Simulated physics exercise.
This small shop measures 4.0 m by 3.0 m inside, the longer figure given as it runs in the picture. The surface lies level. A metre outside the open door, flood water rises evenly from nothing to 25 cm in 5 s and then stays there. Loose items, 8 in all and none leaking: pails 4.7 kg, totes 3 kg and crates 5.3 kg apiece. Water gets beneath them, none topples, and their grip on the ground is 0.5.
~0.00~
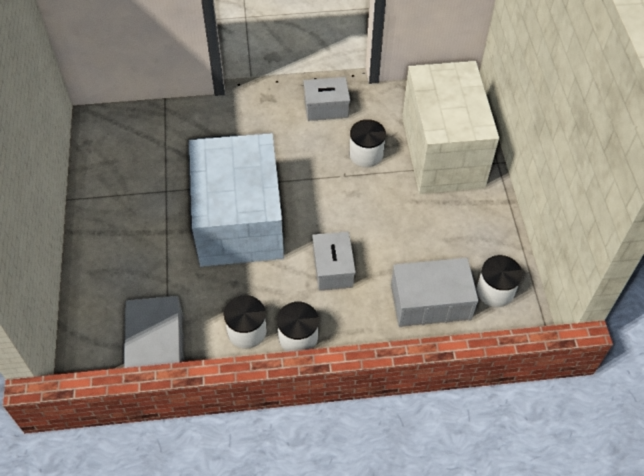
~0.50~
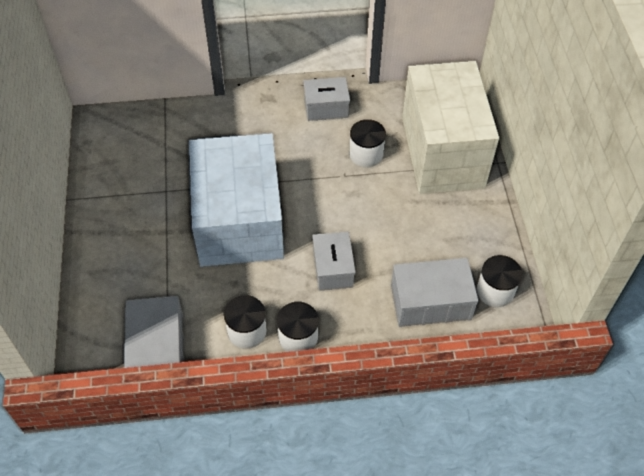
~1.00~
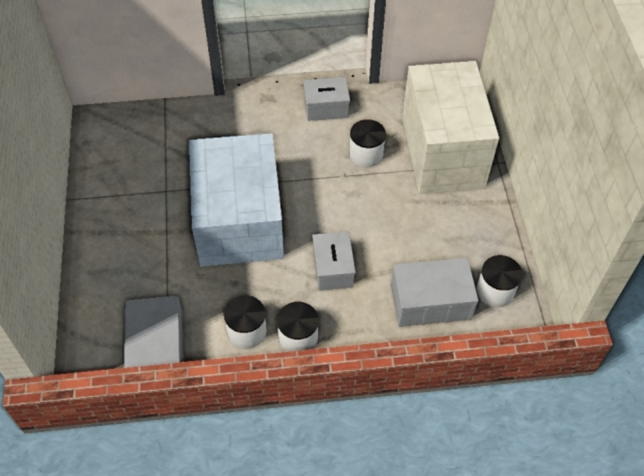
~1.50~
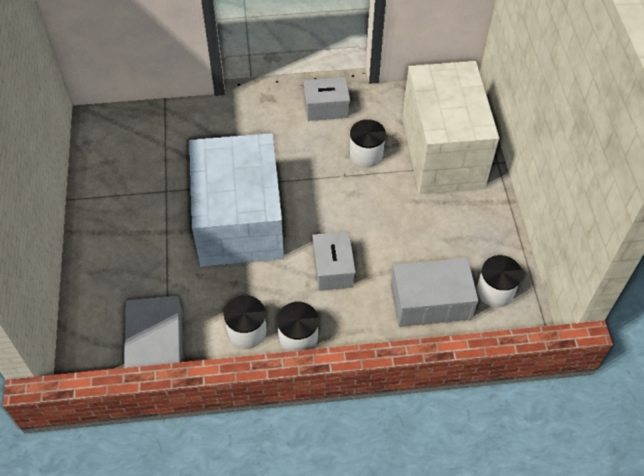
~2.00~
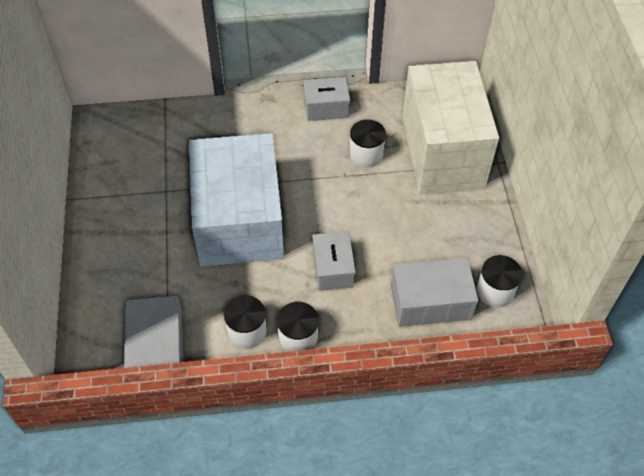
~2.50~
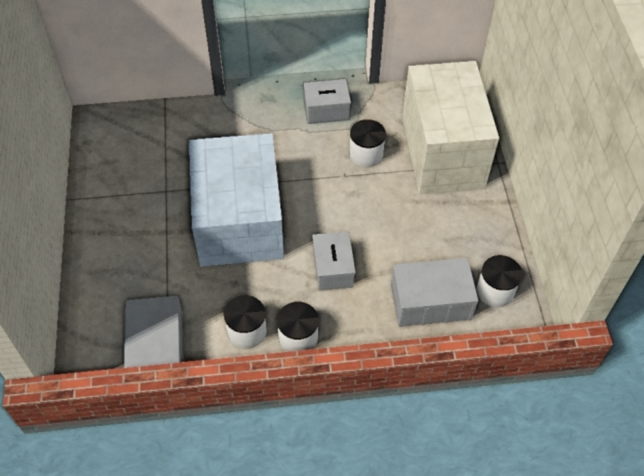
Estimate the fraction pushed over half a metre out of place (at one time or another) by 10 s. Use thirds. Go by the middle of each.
Share: Two thirds or more.
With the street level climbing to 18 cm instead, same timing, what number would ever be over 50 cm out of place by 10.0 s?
Then 7.
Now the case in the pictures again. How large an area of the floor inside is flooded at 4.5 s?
About 5.0 m2.
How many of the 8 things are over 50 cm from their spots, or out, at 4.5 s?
2 of them.
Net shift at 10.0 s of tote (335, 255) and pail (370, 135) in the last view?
In that order: 150 cm, 140 cm.
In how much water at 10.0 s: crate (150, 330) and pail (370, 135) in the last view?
About 13 and 16 cm.
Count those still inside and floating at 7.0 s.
At that moment 6.
After 3.5 s 1 of 8 are over 50 cm from their spots; 1 afloat.
After 4.5 s 2 of 8 are over 50 cm from their spots; 1 afloat.
After 7.0 s 5 of 8 are over 50 cm from their spots; 6 afloat.
After 10.0 s 7 of 8 are over 50 cm from their spots, and 8 have been at some point; 8 afloat.
